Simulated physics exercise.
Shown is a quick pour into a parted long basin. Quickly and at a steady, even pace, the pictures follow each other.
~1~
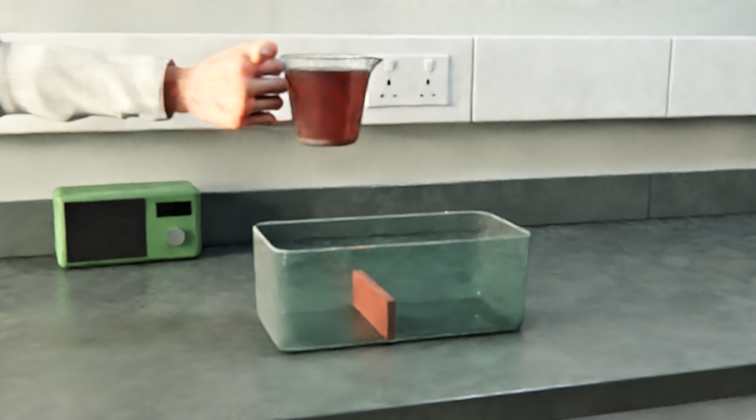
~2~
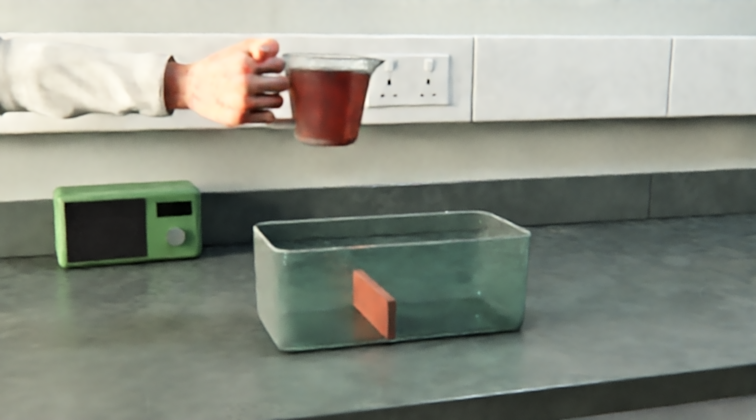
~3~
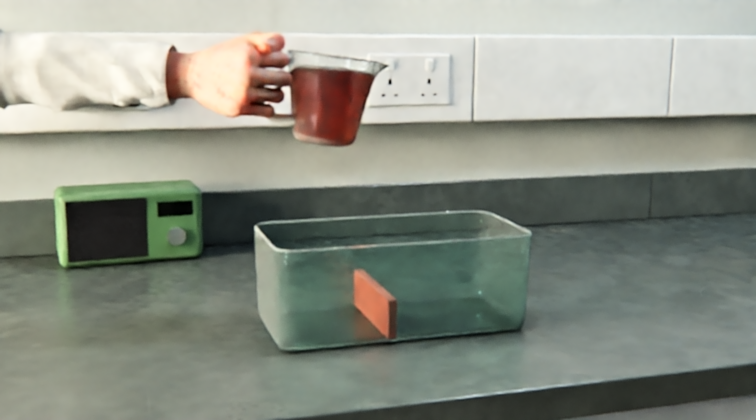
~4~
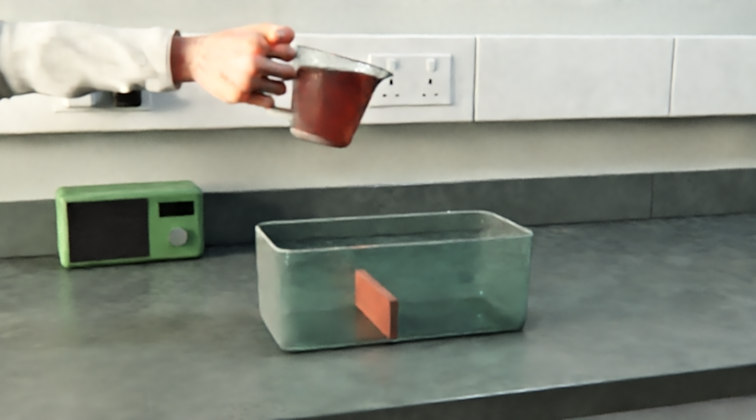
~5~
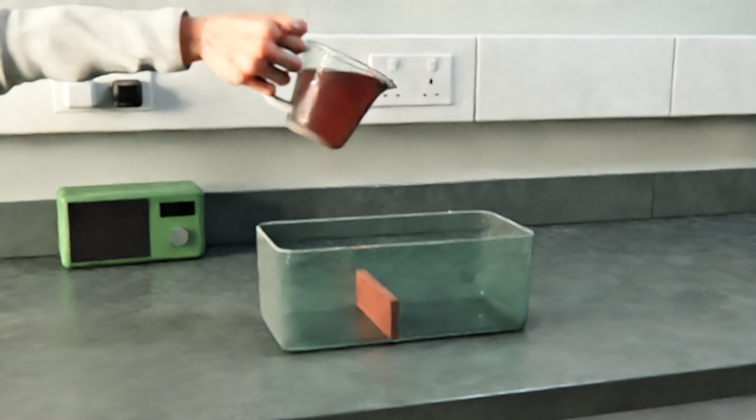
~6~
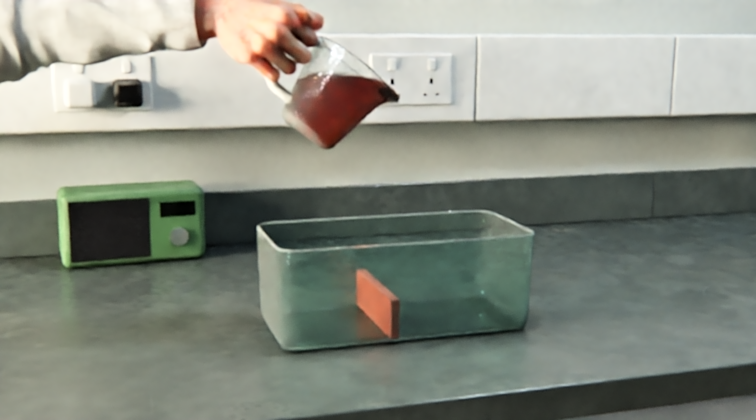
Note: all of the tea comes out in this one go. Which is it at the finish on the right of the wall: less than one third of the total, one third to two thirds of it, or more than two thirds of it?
At the finish the right of the wall has more than two thirds of the total.
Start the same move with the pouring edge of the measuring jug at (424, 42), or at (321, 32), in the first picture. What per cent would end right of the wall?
The first start gives some 85 %, the second some 30 %.
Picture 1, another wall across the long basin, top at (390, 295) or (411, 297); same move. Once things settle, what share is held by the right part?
About 80 per cent, then about 45 per cent.
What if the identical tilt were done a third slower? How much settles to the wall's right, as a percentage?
It comes to some 90 in a hundred.
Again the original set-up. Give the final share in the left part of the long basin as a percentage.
Roughly 5 per cent.
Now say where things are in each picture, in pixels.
It leans 0°; its right rim is at (384, 58); the tea meets the walls at (286, 70) and (367, 70); the long basin's rim runs from (263, 239) to (508, 224); the wall's top is at (373, 286), in the first frame.
It leans 2°; its right rim is at (385, 60); the tea meets the walls at (287, 69) and (368, 70), in the second frame.
It leans 7°; its right rim is at (389, 65); the tea meets the walls at (291, 67) and (370, 71), in the third frame.
It leans 15°; its right rim is at (393, 74); the tea meets the walls at (297, 67) and (376, 75), in the fourth frame.
It leans 26°; its right rim is at (397, 87); the tea meets the walls at (299, 72) and (382, 79), in the fifth frame.
It leans 38°; its right rim is at (398, 102); the tea meets the walls at (297, 84) and (393, 93); 2 per cent is over the edge, in the sixth frame.
A moment on, the measuring jug is tipped right over and 29 per cent is still to pour, 0 is left of the wall and 35 right of it.
Next, the measuring jug is tipped right over and 1 per cent is still to pour, 2 is left of the wall and 88 right of it.
Then the measuring jug is tipped right over and 0 per cent is still to pour, 5 is left of the wall and 90 right of it.
Later the measuring jug is tipped right over and 0 per cent is still to pour, 5 is left of the wall and 90 right of it.
In the end 6 per cent lies left of the wall, 90 right of it and 5 outside.
